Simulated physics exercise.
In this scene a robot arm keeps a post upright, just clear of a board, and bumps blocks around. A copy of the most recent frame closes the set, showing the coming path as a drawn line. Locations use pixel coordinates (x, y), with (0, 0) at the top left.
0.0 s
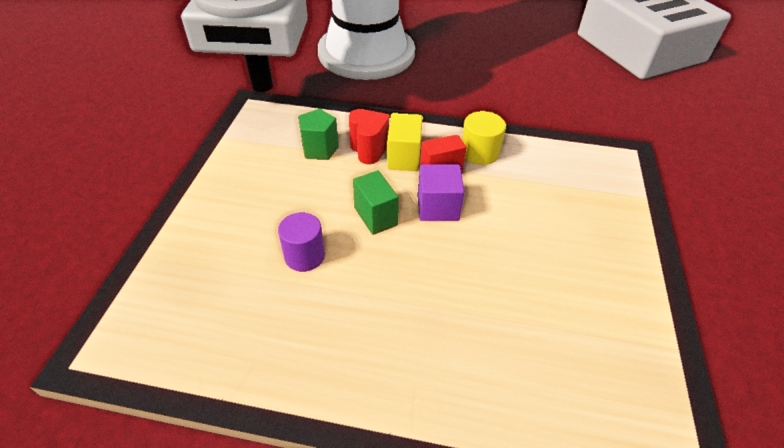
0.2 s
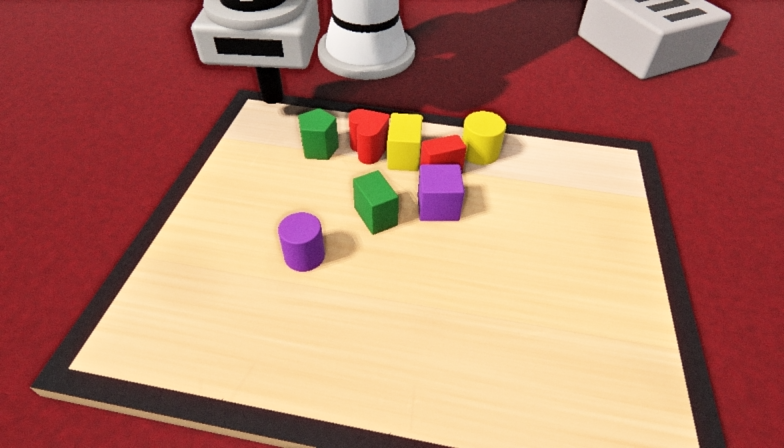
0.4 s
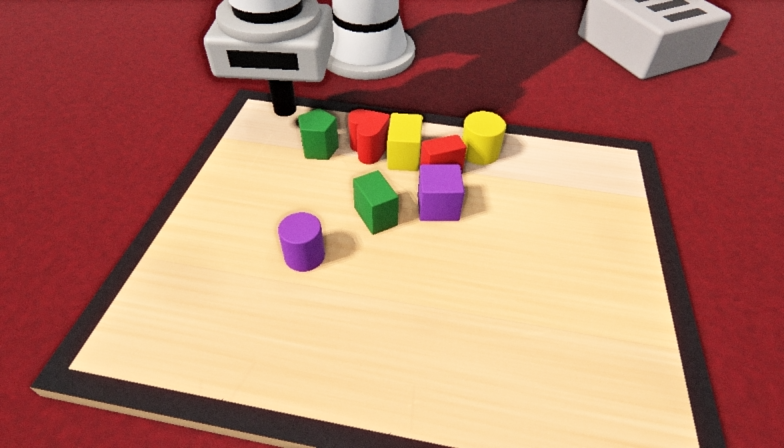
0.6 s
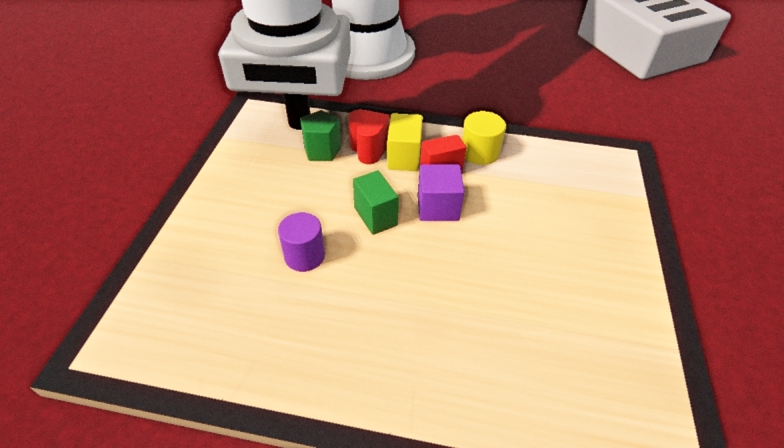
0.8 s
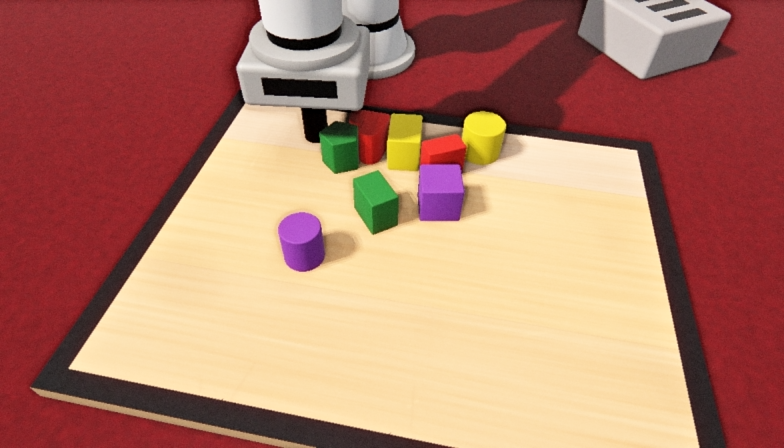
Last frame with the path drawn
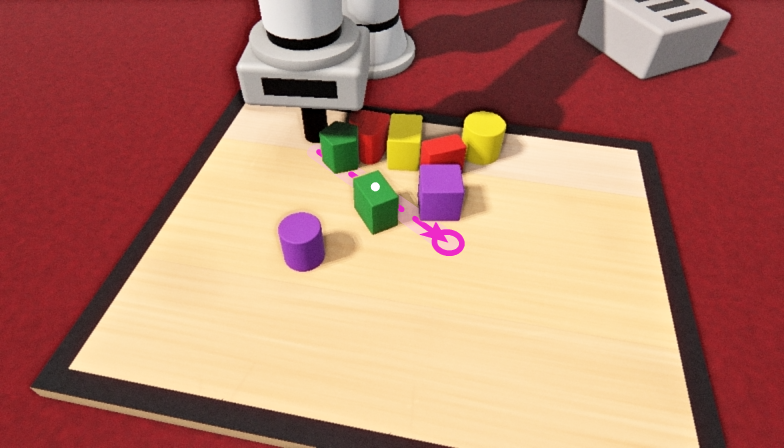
A white robot arm's black post nears the blocks and nudges a green one rightward.
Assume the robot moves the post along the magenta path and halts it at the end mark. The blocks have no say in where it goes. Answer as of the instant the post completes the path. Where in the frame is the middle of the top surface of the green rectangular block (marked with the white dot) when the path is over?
(388, 206)
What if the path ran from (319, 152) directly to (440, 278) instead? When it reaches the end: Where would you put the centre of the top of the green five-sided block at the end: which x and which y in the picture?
Just about (380, 149).
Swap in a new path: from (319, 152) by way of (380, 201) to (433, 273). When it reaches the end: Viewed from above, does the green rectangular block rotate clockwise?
It seems so.
The drawn path runs from (319, 152) directly to (448, 242); the dot is on the green rectangular block.
On the path given first. One third of the way, post (358, 164); green five-sided block (390, 146), turned 65° anticlockwise; red heart-shaped block (383, 122), turned 50° anticlockwise; yellow rectangular block (422, 124).
Two thirds of the way, post (402, 194); green five-sided block (409, 151), turned 120° anticlockwise; red heart-shaped block (383, 122), turned 50° anticlockwise; green rectangular block (384, 202), turned 55° clockwise; yellow rectangular block (422, 124).
At the end, post (451, 227); green five-sided block (409, 151), turned 120° anticlockwise; red heart-shaped block (383, 122), turned 50° anticlockwise; green rectangular block (388, 206), turned 75° clockwise; yellow rectangular block (422, 124); purple square block (457, 183), turned 45° anticlockwise.
